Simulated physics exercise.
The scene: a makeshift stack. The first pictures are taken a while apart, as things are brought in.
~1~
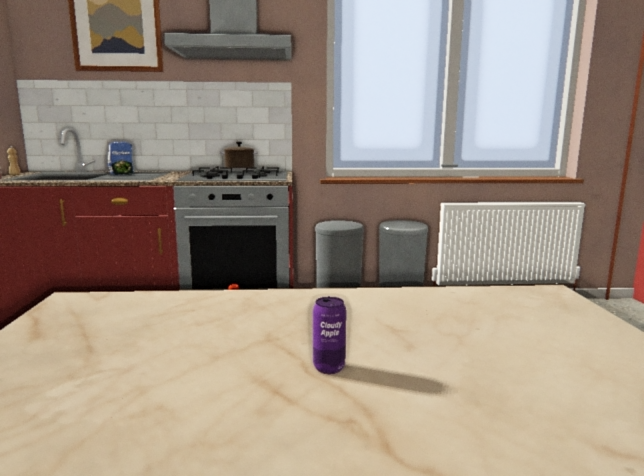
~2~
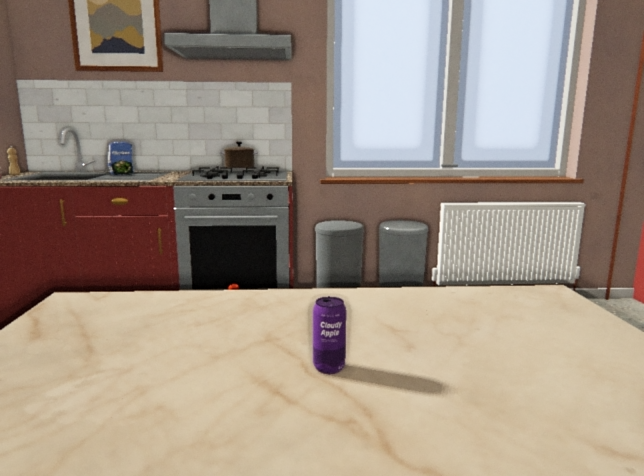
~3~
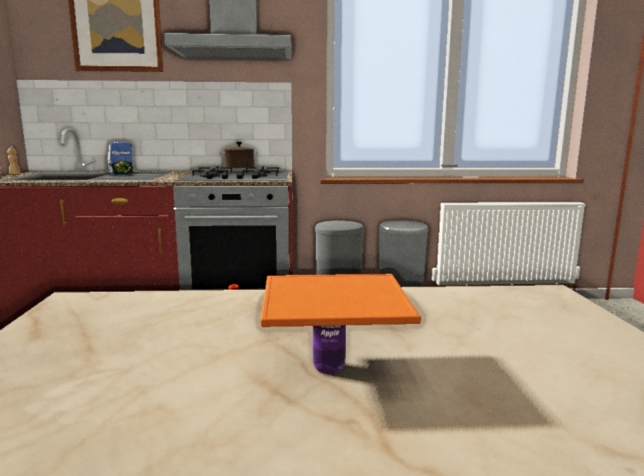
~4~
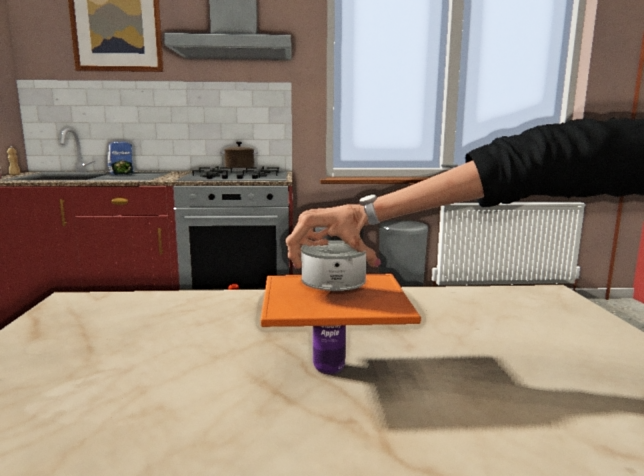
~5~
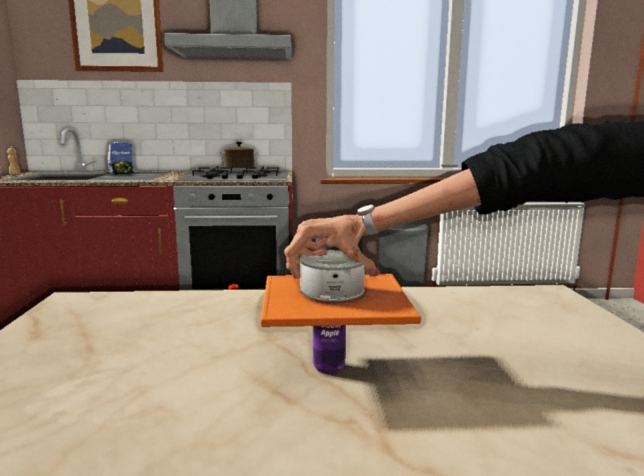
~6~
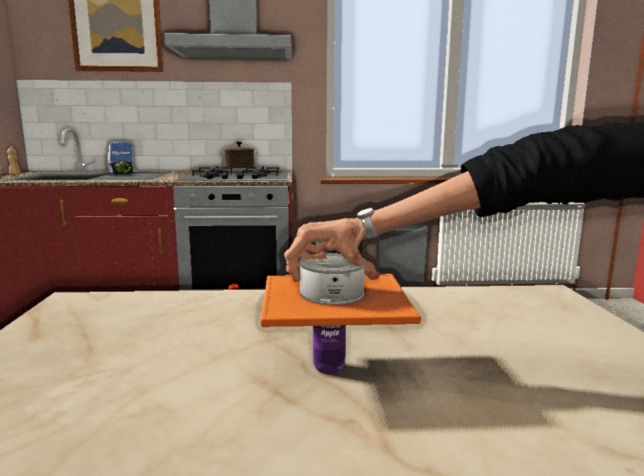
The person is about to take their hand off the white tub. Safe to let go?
As it turns out, it keeps its balance.
Then, 0.60 s on from there, no change.
Then, 1.30 s on from there, white tub resting near (332, 278).
In the end, all 3 unmoved. At the end, from the last picture's camera, white tub near (332, 278). The stack holds.
